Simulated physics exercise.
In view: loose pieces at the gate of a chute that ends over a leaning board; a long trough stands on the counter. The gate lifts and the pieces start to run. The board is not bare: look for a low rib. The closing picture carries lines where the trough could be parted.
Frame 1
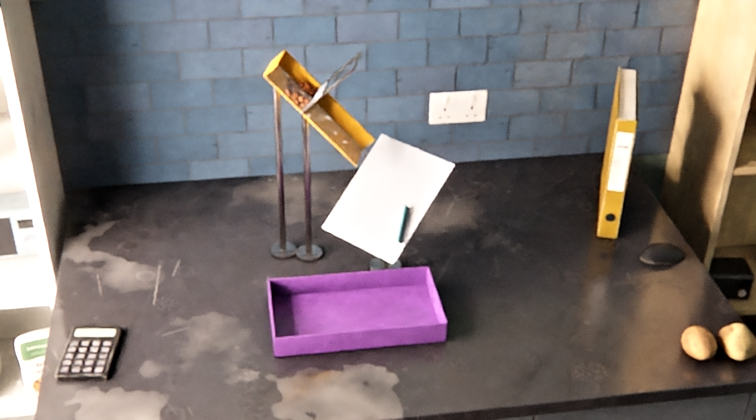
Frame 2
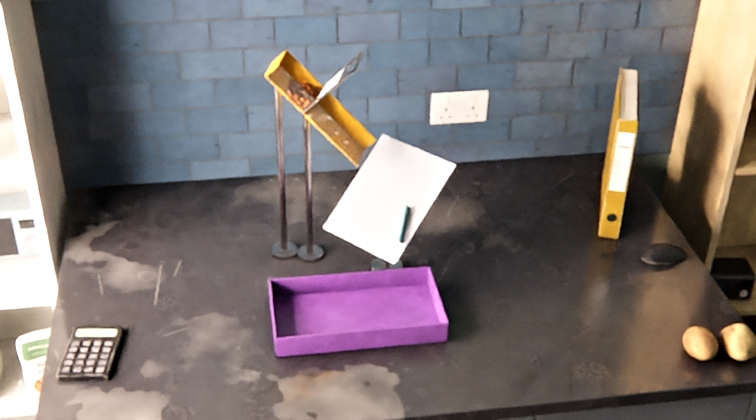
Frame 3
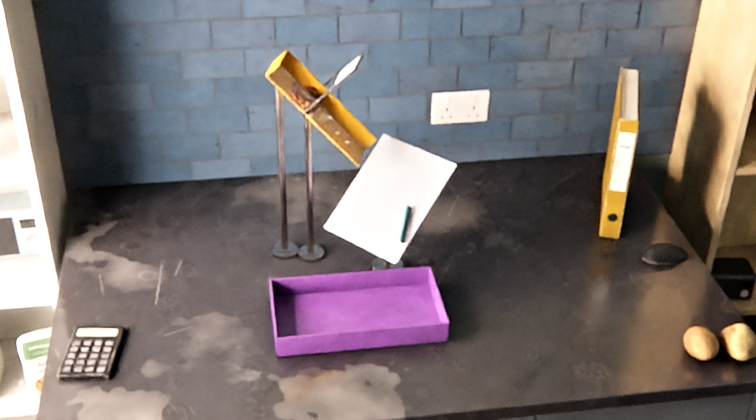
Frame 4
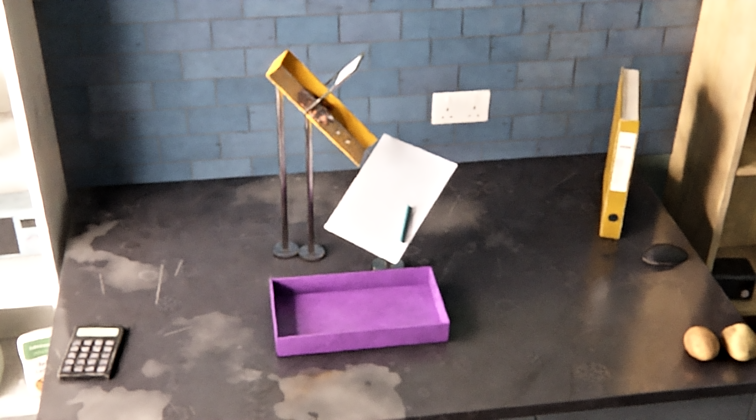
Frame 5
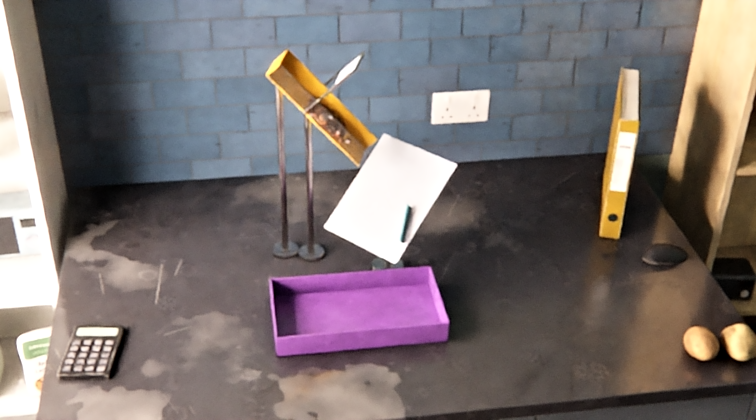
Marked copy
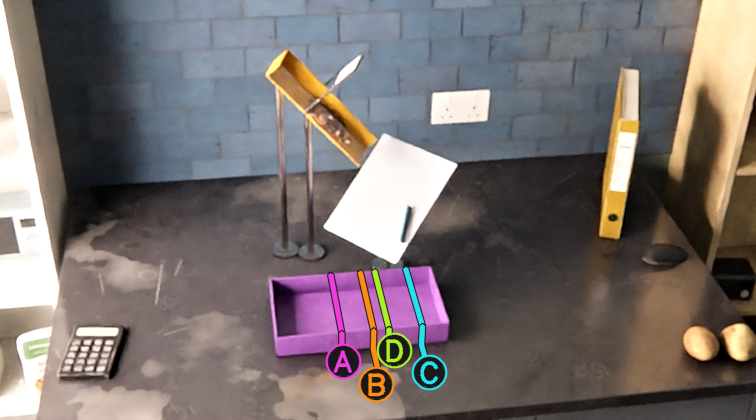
In this clip, a flap on a sloping yellow chute swings up and small brown pieces slide partway down the channel toward a tilted white board with a dark green rib, above an empty purple tray on a dark counter.
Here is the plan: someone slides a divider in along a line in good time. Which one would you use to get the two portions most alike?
The best line is B.
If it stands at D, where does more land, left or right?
Left.
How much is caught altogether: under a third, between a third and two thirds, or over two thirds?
Over two thirds.
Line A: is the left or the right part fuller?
Right.
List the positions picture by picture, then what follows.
The first picture shows load behind the gate at (304, 94), bits of dog kibble; lip of the chute at (359, 158), sloping fairly steeply.
The second picture shows middle of the board at (389, 197), tilted fairly steeply; middle of its low edge at (358, 245); of its high edge at (418, 149).
The third picture shows front corners of the trough at (277, 338) and (449, 323), empty; front of the load at (319, 105).
The fourth picture shows middle of the load at (318, 107); its front at (332, 120), about a third of the way to the lip; rib from (408, 204) to (400, 241).
The fifth picture shows middle of the load at (329, 118); its front at (348, 141), about two thirds of the way to the lip.
On the marked copy, line A crosses the front rim at (341, 332); line B crosses the front rim at (373, 329); line C crosses the front rim at (422, 325); line D crosses the front rim at (388, 328).
Choosing A, of what is caught, a small part on the left of the divider, nearly all on the right.
Choosing B, of what is caught, about half on the left of the divider, about half on the right.
Choosing C, of what is caught, all on the left of the divider, none on the right.
Choosing D, of what is caught, nearly all on the left of the divider, a small part on the right.
